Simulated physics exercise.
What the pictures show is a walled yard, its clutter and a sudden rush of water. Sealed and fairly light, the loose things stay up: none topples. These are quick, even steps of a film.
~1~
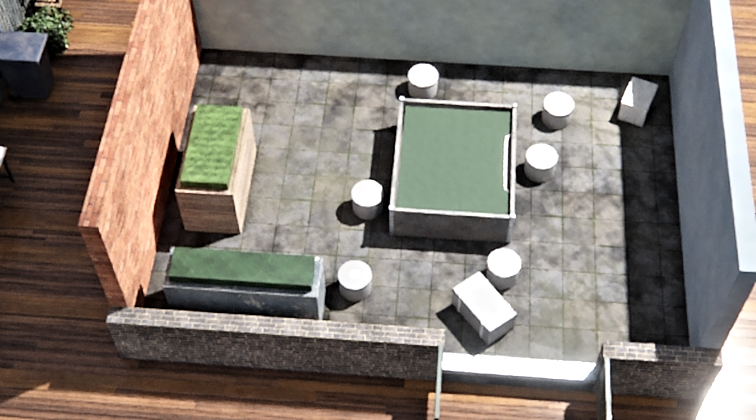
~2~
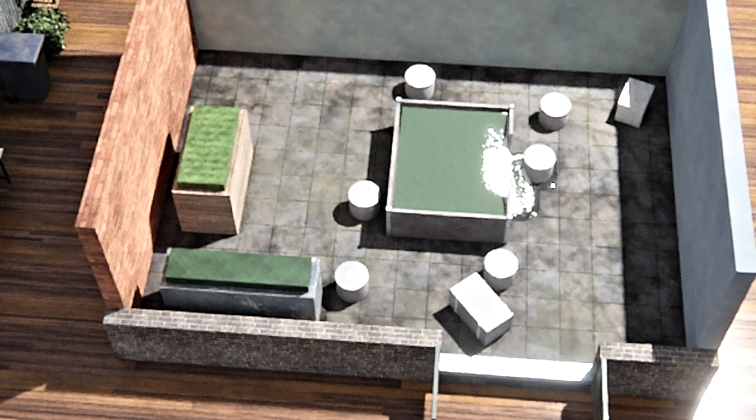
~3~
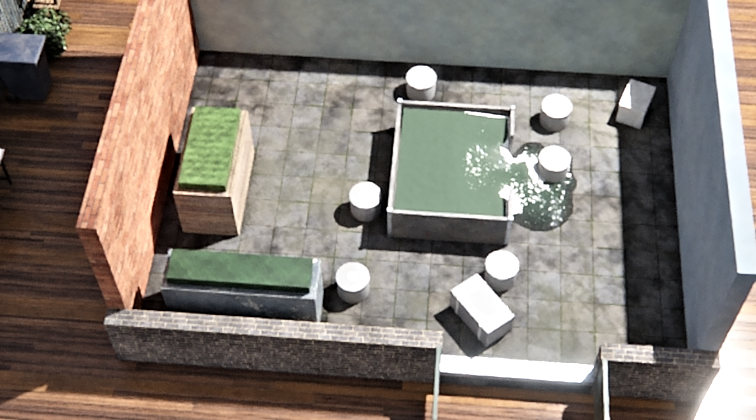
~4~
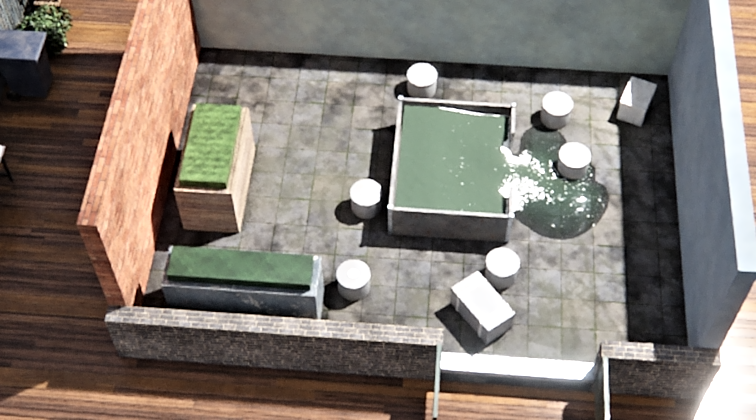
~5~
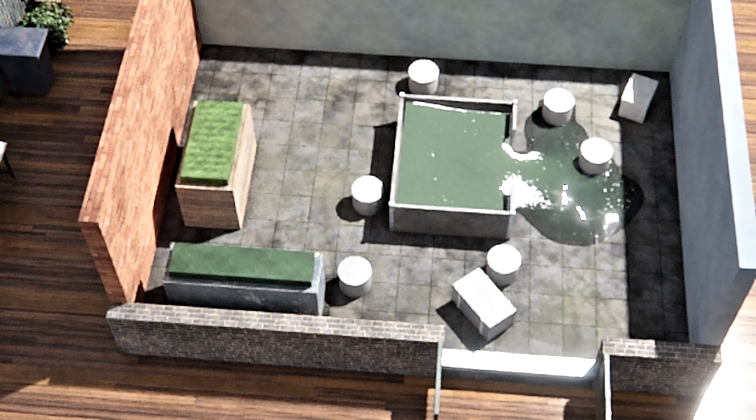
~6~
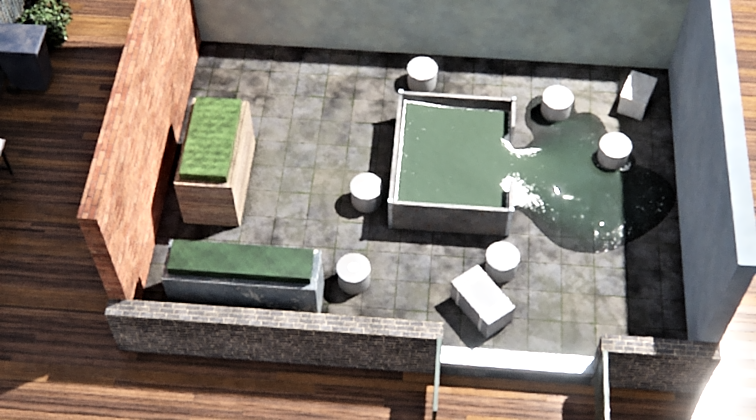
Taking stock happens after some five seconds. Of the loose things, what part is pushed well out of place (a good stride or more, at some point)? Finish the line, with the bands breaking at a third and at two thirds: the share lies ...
The share lies between a third and two thirds.
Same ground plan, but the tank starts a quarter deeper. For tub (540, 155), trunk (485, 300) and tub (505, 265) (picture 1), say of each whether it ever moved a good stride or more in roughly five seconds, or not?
Taking them as listed - the full distance for the first, the full distance for the second, a shorter distance for the third.
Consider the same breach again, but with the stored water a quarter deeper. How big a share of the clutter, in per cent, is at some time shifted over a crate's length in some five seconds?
Roughly 50 in a hundred.
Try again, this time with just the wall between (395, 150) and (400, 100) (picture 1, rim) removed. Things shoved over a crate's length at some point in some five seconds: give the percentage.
That works out to some 0 %.
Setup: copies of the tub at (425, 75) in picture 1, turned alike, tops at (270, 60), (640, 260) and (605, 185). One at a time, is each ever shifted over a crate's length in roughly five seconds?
Result by item: Stays where it is / gets dislodged / gets dislodged.
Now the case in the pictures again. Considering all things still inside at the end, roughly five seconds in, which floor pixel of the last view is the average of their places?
Near (455, 177).
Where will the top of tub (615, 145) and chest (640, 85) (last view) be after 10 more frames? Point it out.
Roughly (647, 89) and (653, 57).
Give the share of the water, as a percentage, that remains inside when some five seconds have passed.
98 %.
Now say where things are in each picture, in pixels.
A tub at (542, 156) rests on the ground; a tub at (504, 263), on the bottom; 0 of 8 have shifted, in the first picture.
A tub at (540, 157), on the bottom; a tub at (501, 263), on the bottom; 0 of 8 have shifted, in the second picture.
A tub at (555, 158), on the bottom, close to its start; a tub at (502, 265), on the bottom; 1 of 8 have shifted, in the third picture.
A tub at (575, 155), on the bottom, a stride from its start; a tub at (503, 262), on the bottom; 1 of 8 have shifted, in the fourth picture.
A tub at (597, 150), on the bottom, a stride from its start; a tub at (504, 259), on the bottom; 1 of 8 have shifted, in the fifth picture.
A tub at (616, 145), on the bottom, a stride from its start; a tub at (503, 256), on the bottom; 1 of 8 have shifted, in the sixth picture.
A moment on, 1 of 8 are well off their spots; 0 afloat.
Next, 2 of 8 are well off their spots; 2 afloat.
Later, 2 of 8 are well off their spots; 1 afloat.
In the end, 3 of 8 are well off their spots, and 3 have been at some point; 1 afloat.
